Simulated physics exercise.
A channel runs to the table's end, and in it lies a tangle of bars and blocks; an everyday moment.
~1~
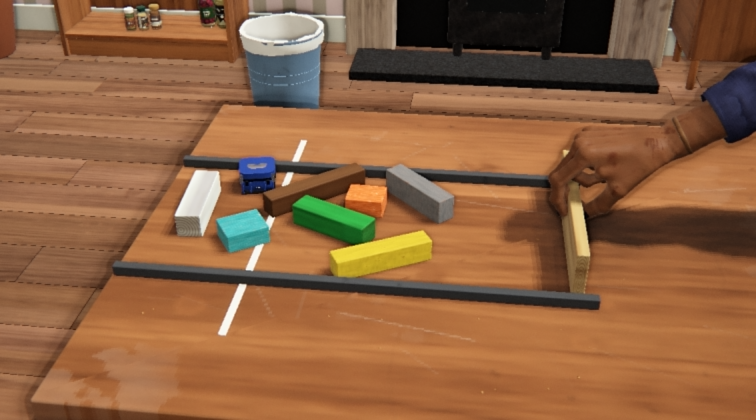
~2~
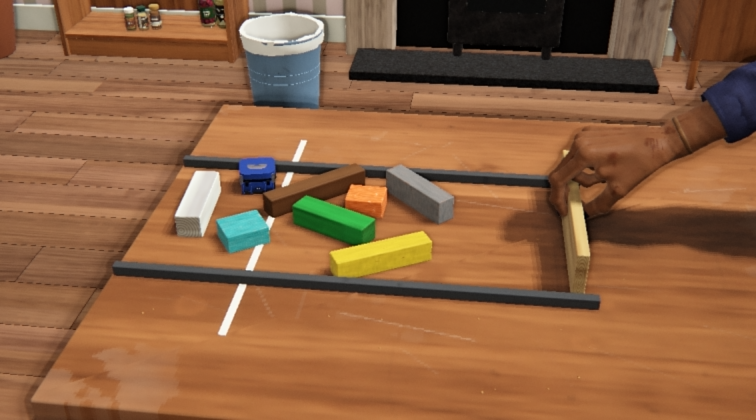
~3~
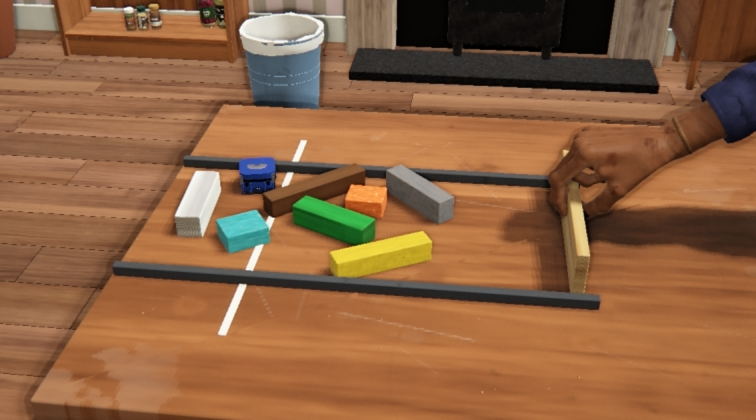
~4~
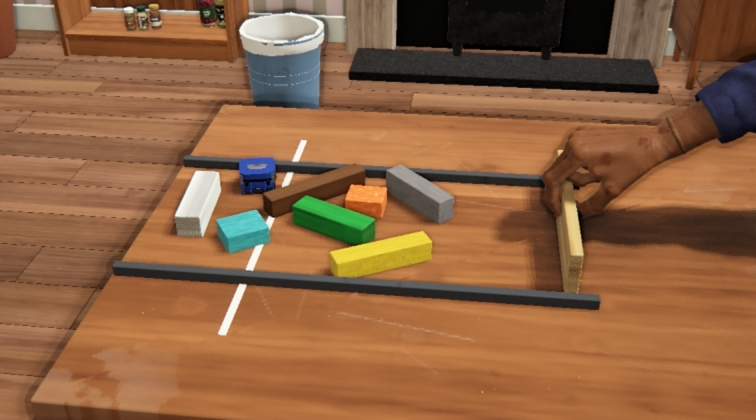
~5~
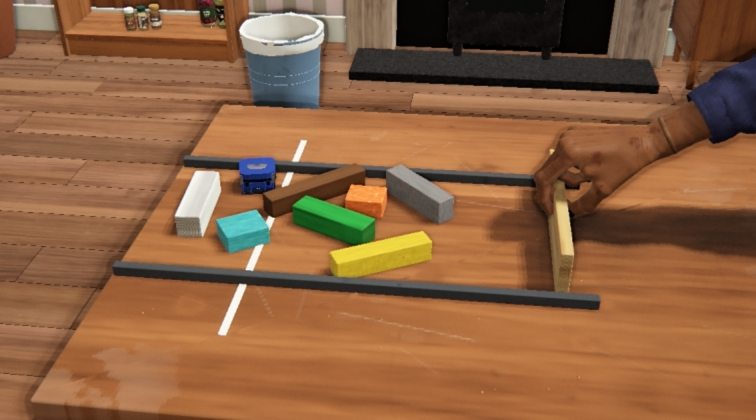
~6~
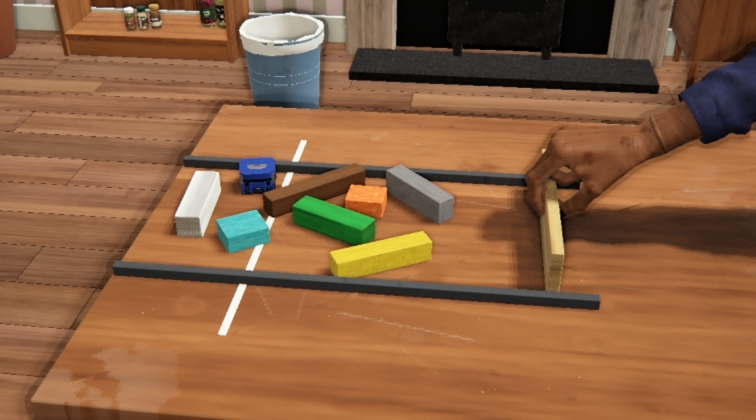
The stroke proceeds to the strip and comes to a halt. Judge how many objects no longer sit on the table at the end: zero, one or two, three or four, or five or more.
No longer on the table: Zero.
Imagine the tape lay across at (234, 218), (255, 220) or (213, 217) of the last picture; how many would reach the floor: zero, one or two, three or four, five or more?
The three counts come out as one or two, just one or two and one to two.
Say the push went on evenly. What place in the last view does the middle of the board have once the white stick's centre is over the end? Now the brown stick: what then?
For the white stick, about (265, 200); for the brown stick, about (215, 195).
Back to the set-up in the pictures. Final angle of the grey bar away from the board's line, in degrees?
It is near 0° out of line.
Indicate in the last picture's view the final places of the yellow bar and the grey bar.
You'll find the yellow bar at roughly (207, 247) and the grey bar at roughly (272, 182).
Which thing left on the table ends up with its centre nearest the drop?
It's the white stick that ends up nearest.
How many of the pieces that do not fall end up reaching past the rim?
The number would be 1.
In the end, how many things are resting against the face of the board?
Well, it touches 3.
Early on, none off yet; white stick at rest near (199, 203); blue case at rest near (258, 176); turquoise block at rest near (243, 231).
Finally, the number that fall off is zero.
